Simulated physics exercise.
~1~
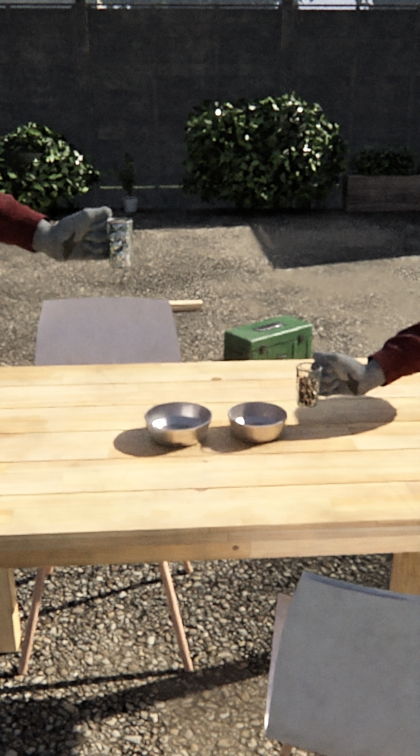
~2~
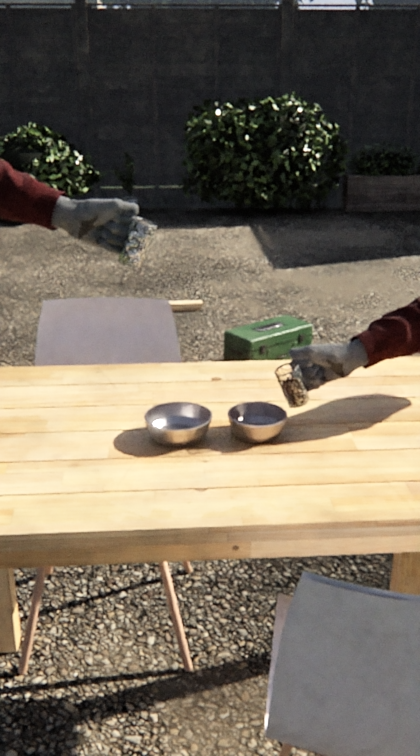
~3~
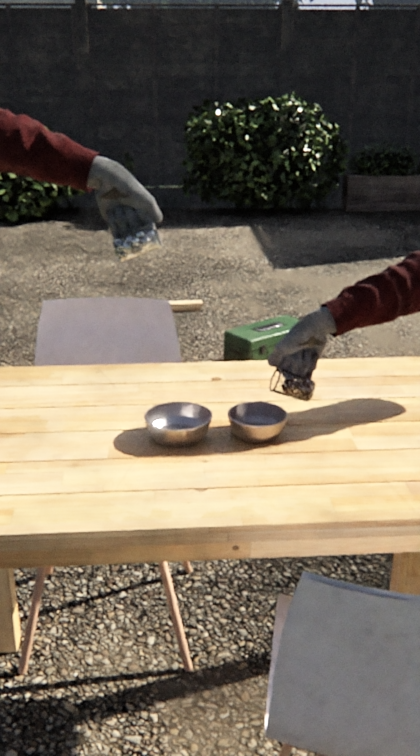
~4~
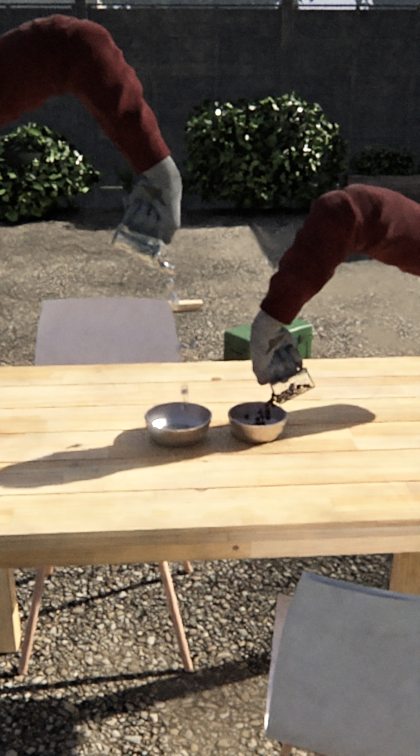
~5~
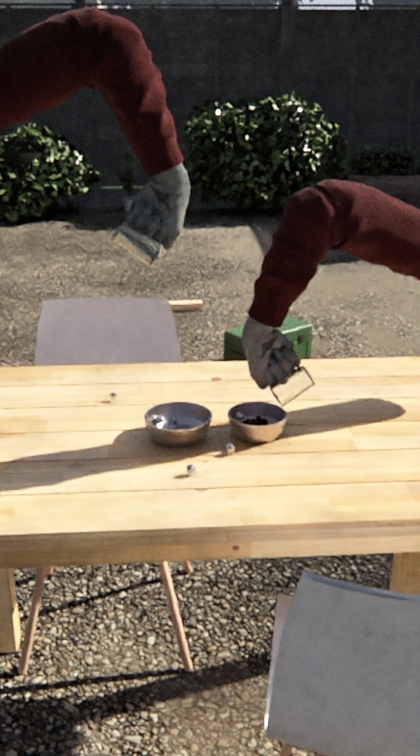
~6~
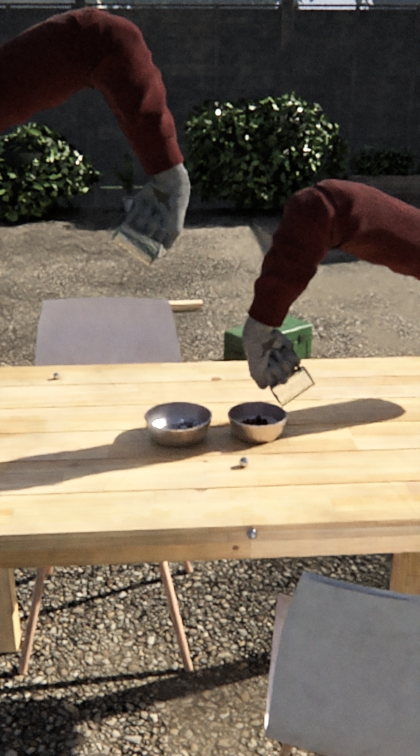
Two gloved hands in dark red sleeves tipped clear cups over two shallow metal bowls on a wooden table; the right cup's dark bits all landed in its bowl, while the left cup's pieces, poured from higher up, partly scattered across the tabletop.
